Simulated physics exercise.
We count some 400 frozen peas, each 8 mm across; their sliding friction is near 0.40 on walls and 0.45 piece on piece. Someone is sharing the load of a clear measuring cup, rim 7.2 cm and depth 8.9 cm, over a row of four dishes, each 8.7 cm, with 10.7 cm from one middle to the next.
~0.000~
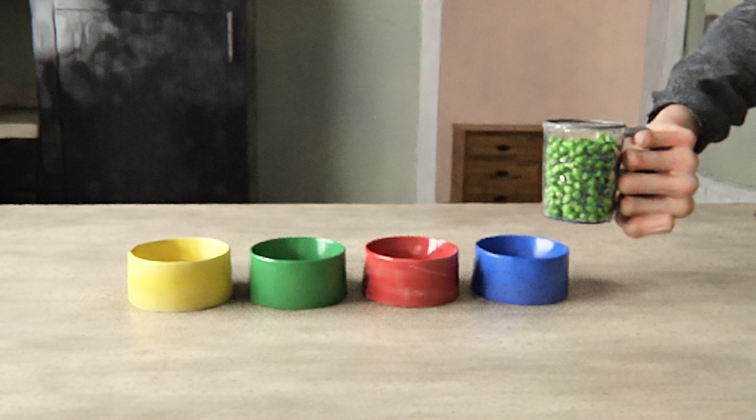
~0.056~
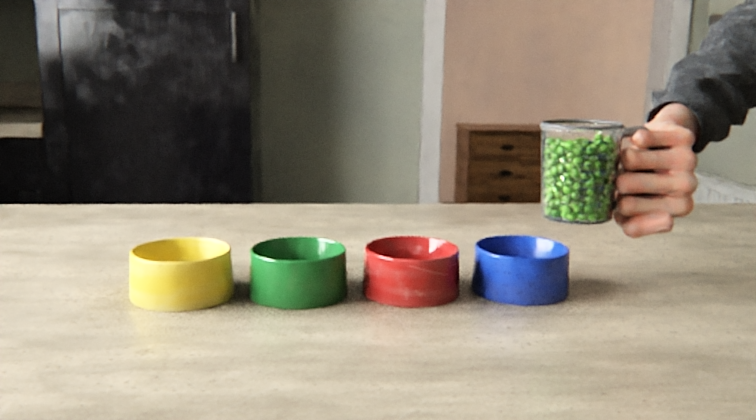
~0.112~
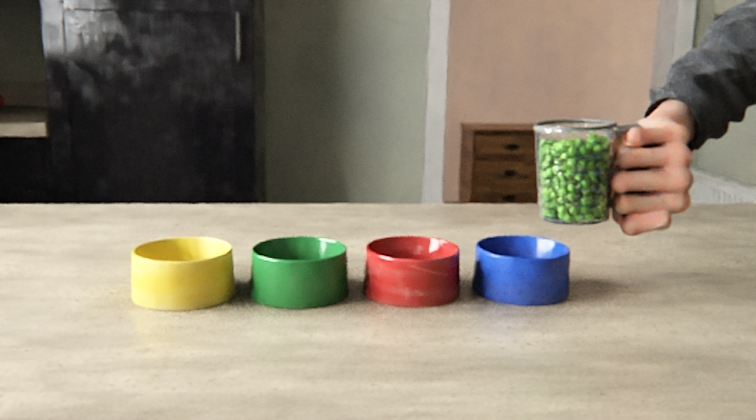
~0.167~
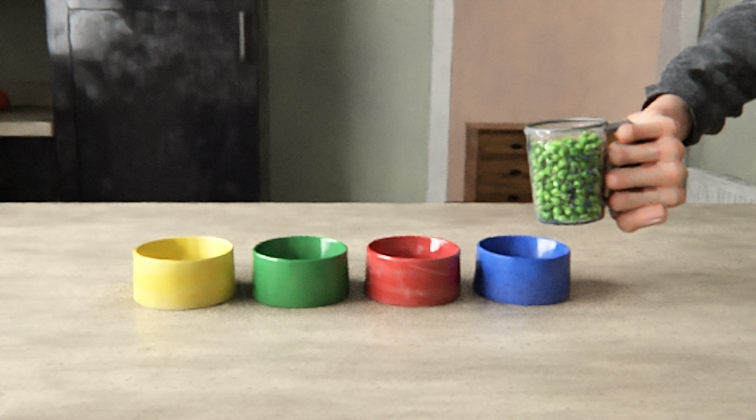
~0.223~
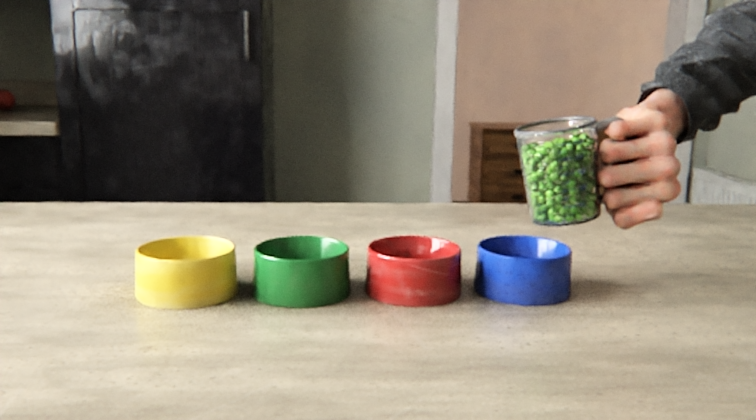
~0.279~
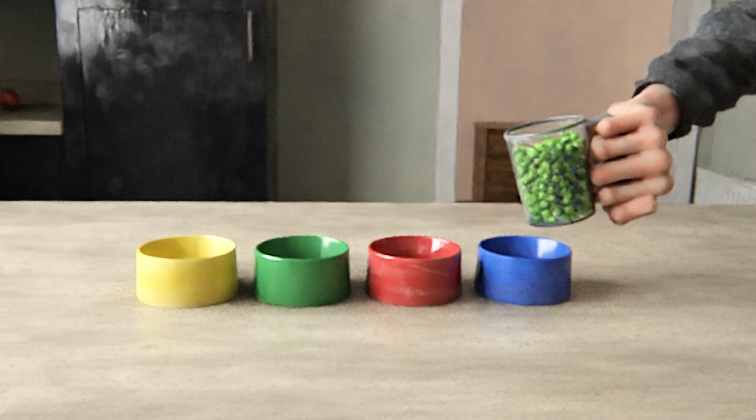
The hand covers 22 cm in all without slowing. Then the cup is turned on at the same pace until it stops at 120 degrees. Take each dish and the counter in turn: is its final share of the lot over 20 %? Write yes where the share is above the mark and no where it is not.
Red: No, blue: No, green: Yes, yellow: No, counter: No.
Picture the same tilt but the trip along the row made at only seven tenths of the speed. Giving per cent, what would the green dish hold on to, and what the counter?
Then: Green 50; counter 40.
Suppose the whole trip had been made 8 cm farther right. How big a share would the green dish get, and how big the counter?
I'd expect green at 0 and the counter at 40.
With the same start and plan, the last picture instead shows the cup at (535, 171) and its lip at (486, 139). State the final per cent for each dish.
Final shares - red 0 %, blue 0 %, green 100 %, yellow 0 %.
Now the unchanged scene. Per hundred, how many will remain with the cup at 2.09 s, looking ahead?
About 0 percent of the load.
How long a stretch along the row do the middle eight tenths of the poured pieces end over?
I'd estimate close to 5 cm.
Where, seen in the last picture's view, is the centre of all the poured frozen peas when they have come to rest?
I'd say roughly (299, 262).
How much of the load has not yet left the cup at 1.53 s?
Reading: Approx. 90 %.
After 1.03 s, tilt 64 degrees; cup holds 100 %.
After 1.53 s, tilt 97 degrees; cup holds 90 %, green 10 %.
After 2.09 s, tilt 120 degrees; cup holds 0 %, green 95 %.
At rest (2.6 s), red 0 %, blue 0 %, green 95 %, yellow 0 %, counter 5 %.
